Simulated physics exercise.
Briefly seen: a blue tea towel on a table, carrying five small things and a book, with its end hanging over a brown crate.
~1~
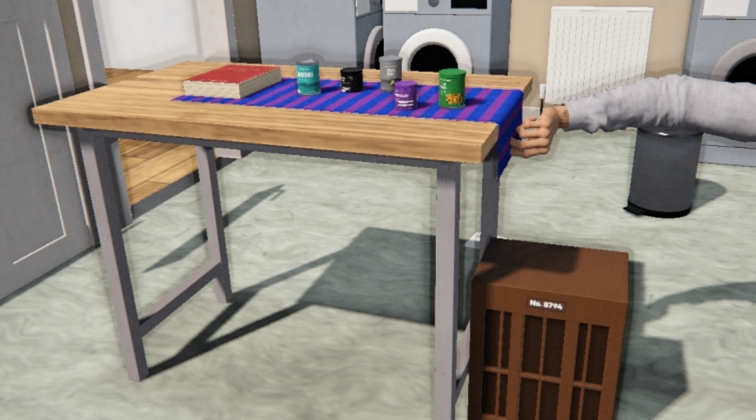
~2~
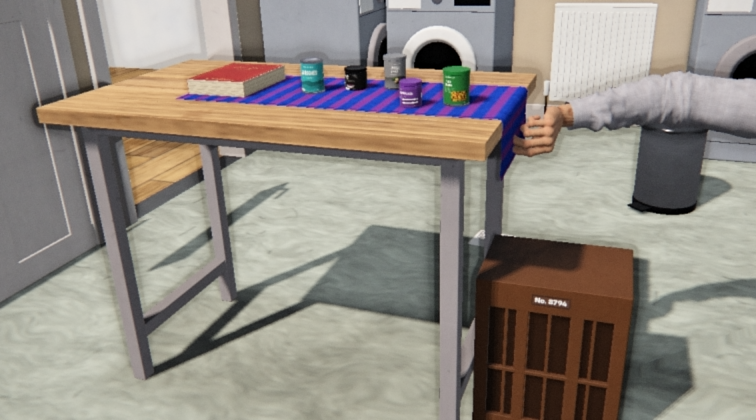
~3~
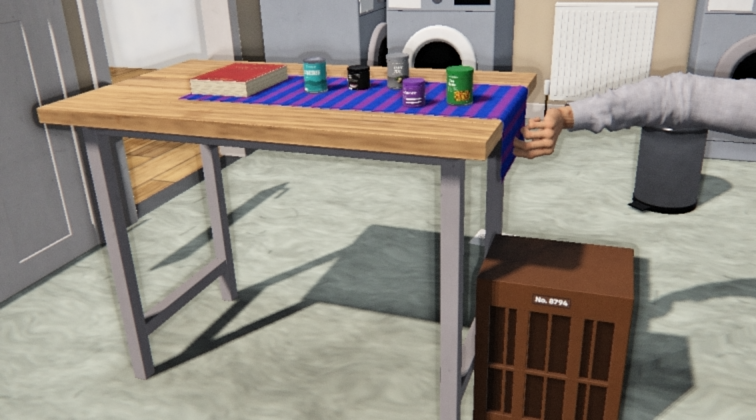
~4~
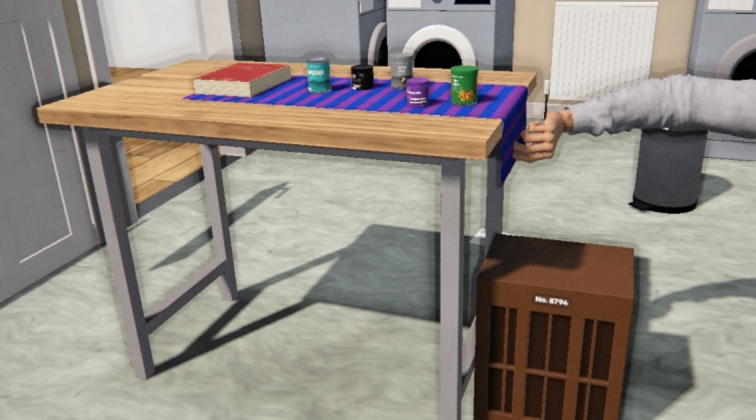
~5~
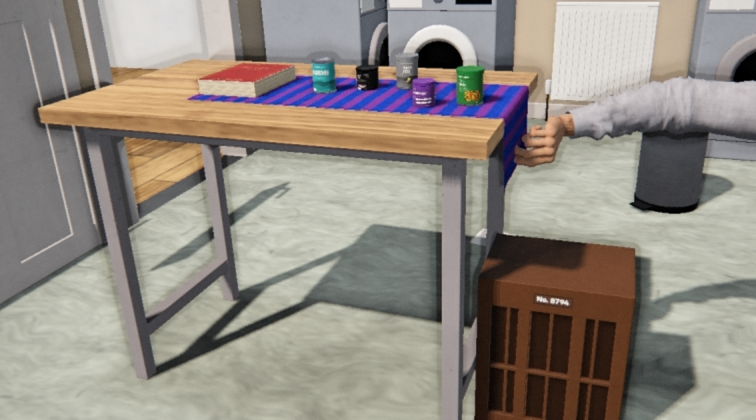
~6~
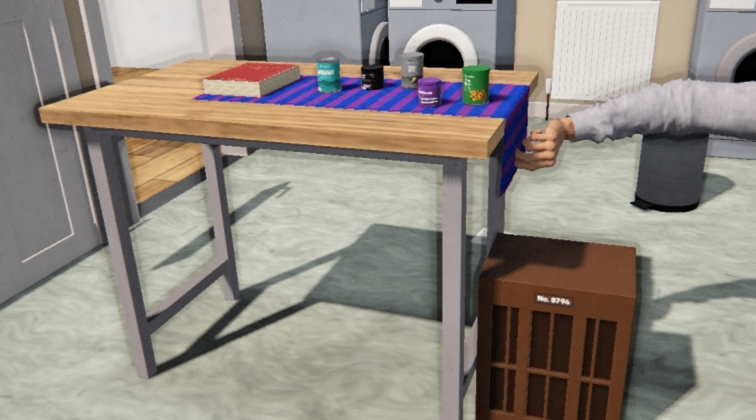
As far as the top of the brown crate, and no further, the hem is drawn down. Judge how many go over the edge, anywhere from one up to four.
I expect two of them not to stay on top.
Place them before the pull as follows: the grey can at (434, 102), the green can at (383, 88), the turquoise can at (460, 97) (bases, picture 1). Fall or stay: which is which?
As for the grey can, it leaves the top; the green can, it holds its spot; the turquoise can, it leaves the top.
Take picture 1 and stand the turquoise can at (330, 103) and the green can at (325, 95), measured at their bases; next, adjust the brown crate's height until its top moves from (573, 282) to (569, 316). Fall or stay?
Turquoise can: Still up. Green can: Still up.
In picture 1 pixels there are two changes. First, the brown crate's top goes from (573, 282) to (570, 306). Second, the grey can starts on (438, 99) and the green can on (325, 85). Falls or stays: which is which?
Result: Grey can gone, green can still there.
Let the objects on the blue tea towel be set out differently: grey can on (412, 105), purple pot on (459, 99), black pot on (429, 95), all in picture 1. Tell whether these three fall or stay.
The grey can will end up down, the purple pot will end up down, and the black pot will end up down.
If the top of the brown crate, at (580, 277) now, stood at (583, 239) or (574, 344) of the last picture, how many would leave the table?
Respectively 1 and 4.
A little later, hem near (515, 204); all still up.
Next, hem near (515, 234); green can gone.
Later still, hem on the crate; green can and purple pot gone.
When it is over, hem on the crate; green can and purple pot gone. It carries off two.
